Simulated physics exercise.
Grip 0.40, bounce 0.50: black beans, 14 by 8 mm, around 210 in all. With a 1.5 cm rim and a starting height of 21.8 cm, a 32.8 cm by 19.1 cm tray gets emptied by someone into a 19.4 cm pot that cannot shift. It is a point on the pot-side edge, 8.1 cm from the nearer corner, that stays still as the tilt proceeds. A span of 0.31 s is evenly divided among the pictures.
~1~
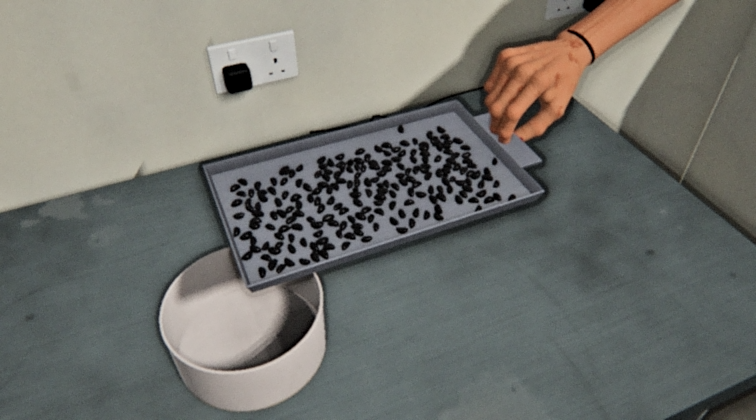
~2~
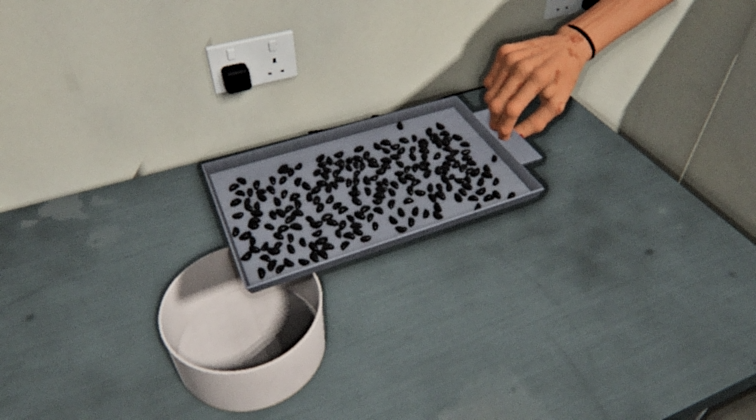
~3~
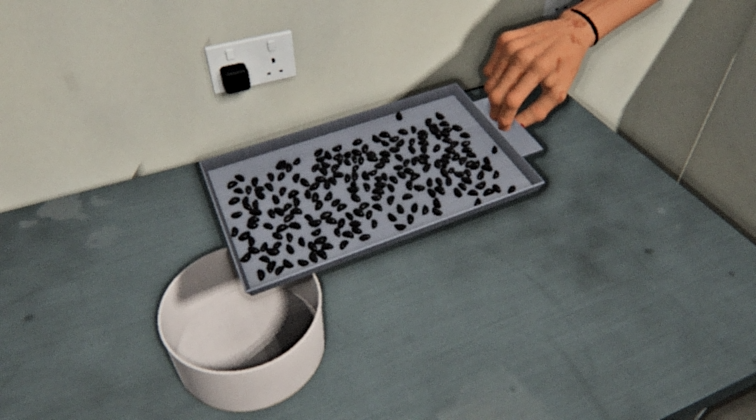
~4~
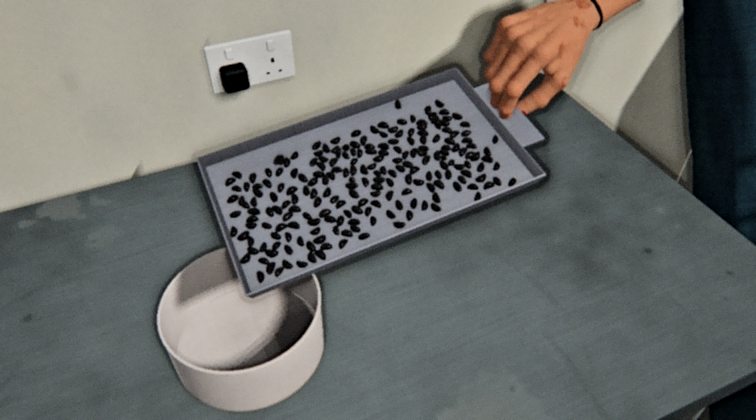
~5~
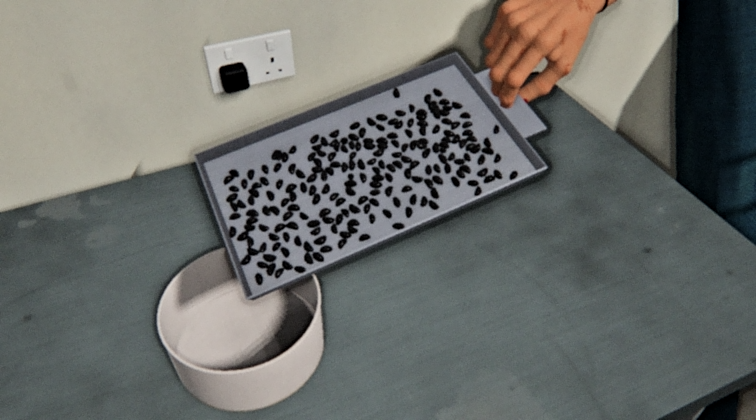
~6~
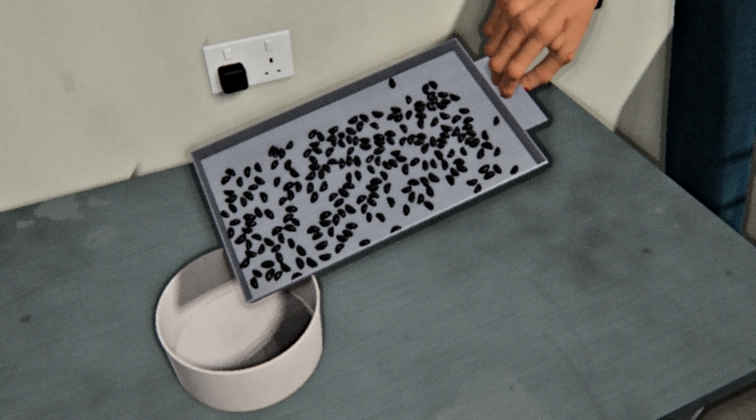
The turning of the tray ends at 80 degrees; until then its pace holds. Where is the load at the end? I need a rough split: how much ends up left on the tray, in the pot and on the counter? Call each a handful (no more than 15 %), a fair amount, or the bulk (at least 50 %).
Here is the split. Tray: A handful; pot: A fair amount; counter: The bulk.
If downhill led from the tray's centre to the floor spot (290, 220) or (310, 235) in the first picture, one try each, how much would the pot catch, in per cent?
The share comes to roughly 65 in a hundred, then roughly 40 in a hundred.
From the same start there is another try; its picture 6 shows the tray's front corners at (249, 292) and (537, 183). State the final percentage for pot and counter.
You'd end with pot at 30 and counter at 70.
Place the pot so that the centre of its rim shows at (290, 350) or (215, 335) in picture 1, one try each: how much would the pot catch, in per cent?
First try about 100 per cent, second try about 60 per cent.
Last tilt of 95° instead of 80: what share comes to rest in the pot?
You'd end up with some 35 % in the pot.
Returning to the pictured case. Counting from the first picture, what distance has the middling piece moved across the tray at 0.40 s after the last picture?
By then it sits near 8 cm from where it began.
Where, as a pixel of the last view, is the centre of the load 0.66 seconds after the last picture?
Load centre: About (276, 296) px.
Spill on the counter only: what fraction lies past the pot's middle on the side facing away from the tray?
About 60 per cent.
Then, 0.40 s after the last picture, tilt 49 degrees; the tray holds 100 %, the pot 0 %.
Then, 0.66 s after the last picture, tilt 68 degrees; the tray holds 60 %, the pot 0 %.
Then, 1.03 s after the last picture, tilt 80 degrees; the tray holds 5 %, the pot 25 %.
In the end, tray 0 %, pot 30 %, counter 70 %.
